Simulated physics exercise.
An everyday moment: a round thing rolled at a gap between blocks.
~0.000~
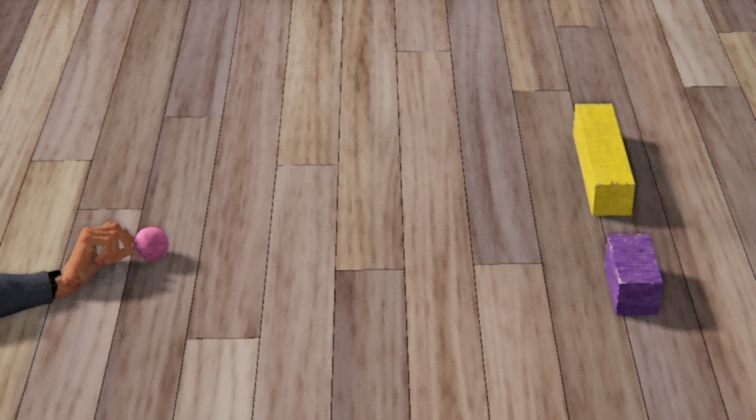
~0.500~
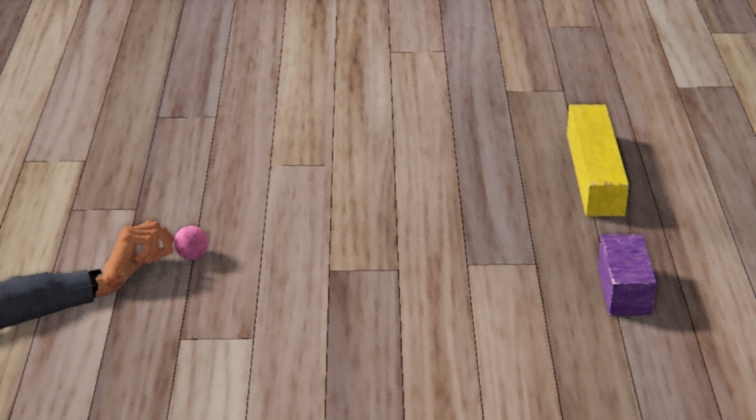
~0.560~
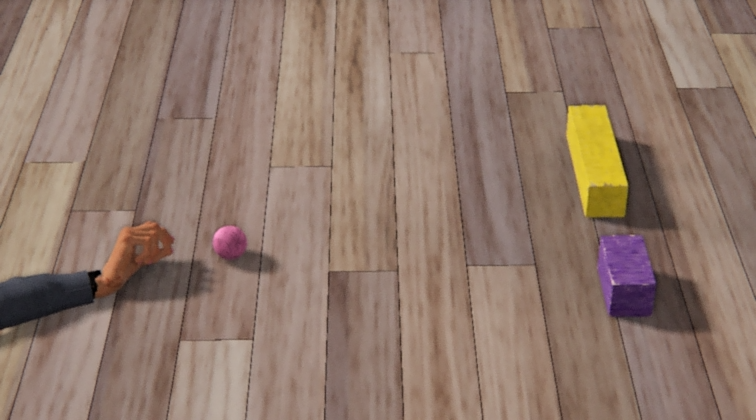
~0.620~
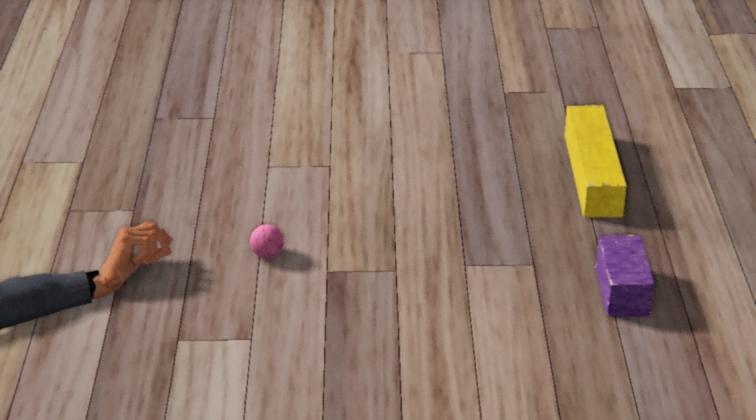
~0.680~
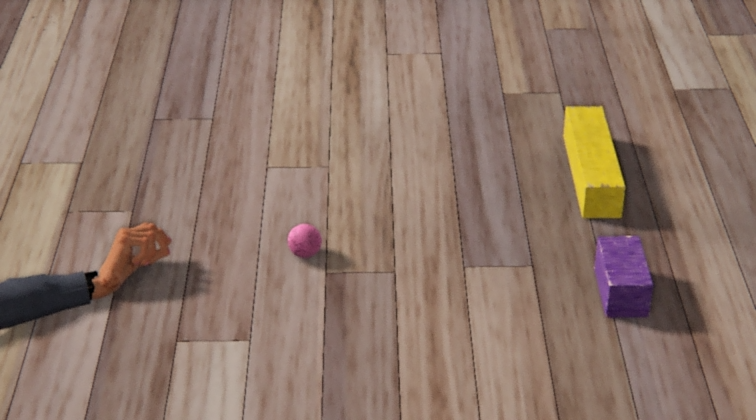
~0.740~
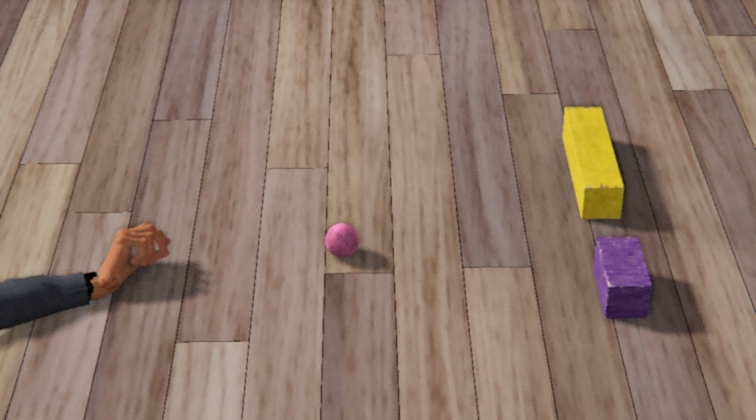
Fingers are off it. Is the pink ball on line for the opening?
Outcome: The pink ball passes through its gap.
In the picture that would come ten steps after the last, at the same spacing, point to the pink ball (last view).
At about (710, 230).
After 1.12 s, pink ball heading on near (578, 232).
After 1.58 s, pink ball heading on.
In the end (2.3 s), the pink ball gets between the blocks.
